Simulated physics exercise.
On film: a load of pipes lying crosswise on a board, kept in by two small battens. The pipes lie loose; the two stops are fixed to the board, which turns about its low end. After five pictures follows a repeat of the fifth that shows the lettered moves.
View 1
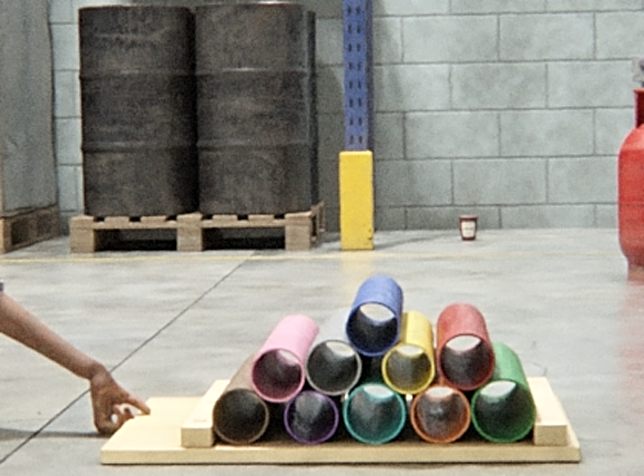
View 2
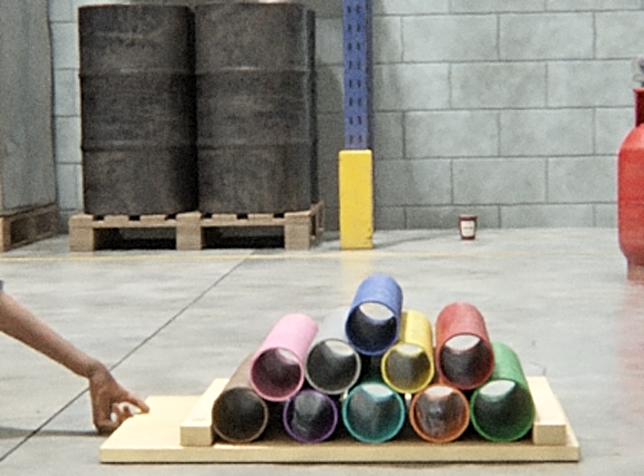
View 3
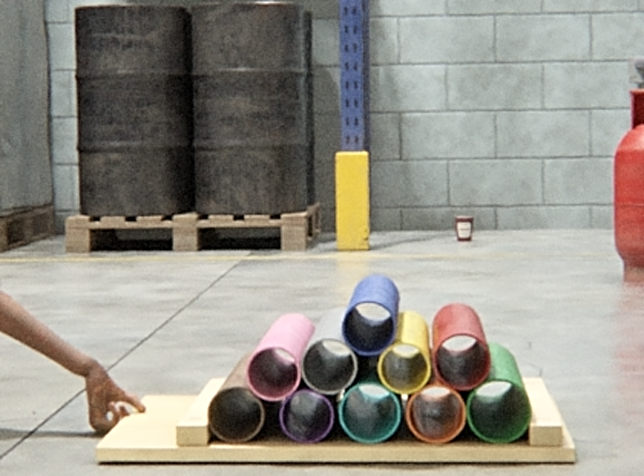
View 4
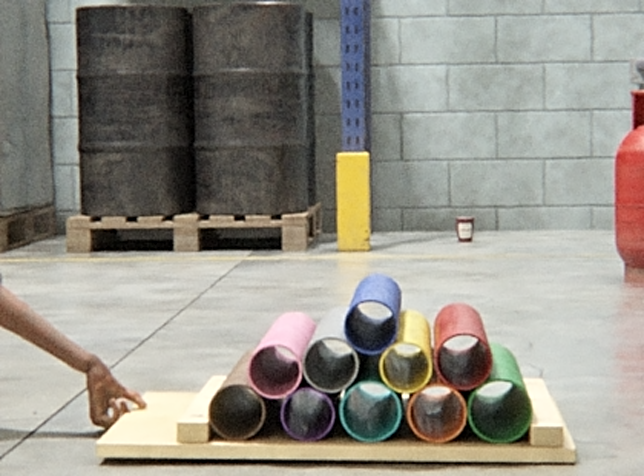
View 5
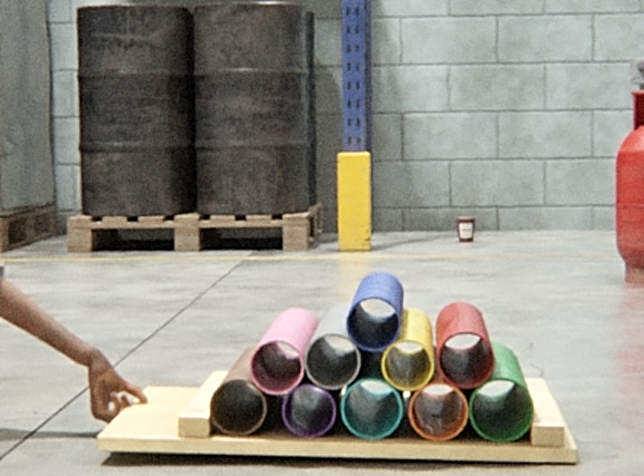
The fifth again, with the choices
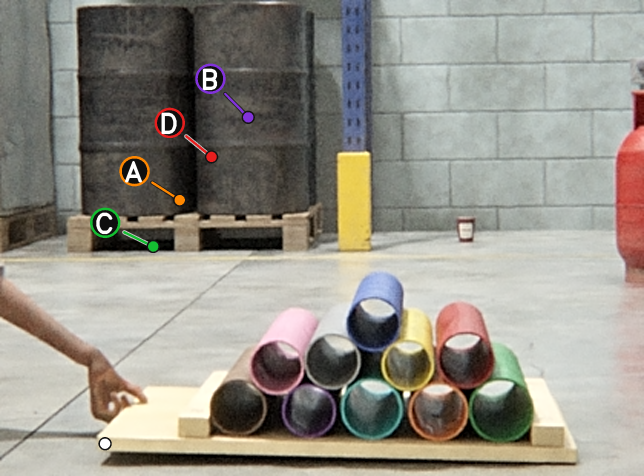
A hand slightly lifts the left end of a board holding stacked, colourful pipes.
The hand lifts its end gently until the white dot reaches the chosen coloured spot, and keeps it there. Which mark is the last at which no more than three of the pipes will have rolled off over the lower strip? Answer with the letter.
The last mark within the limit is C.
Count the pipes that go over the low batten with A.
It comes to five.
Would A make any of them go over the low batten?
Yes.
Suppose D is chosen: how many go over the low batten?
The count is five.
On the copy, A at (180, 200); B at (249, 117); C at (153, 246); D at (211, 157); the white dot at (105, 444).
On C. First, board at 16°.
Then, board at 27°.
Finally, board at 27°, none over the low batten.
By contrast, A five over the low batten; B five over the low batten; D five over the low batten.
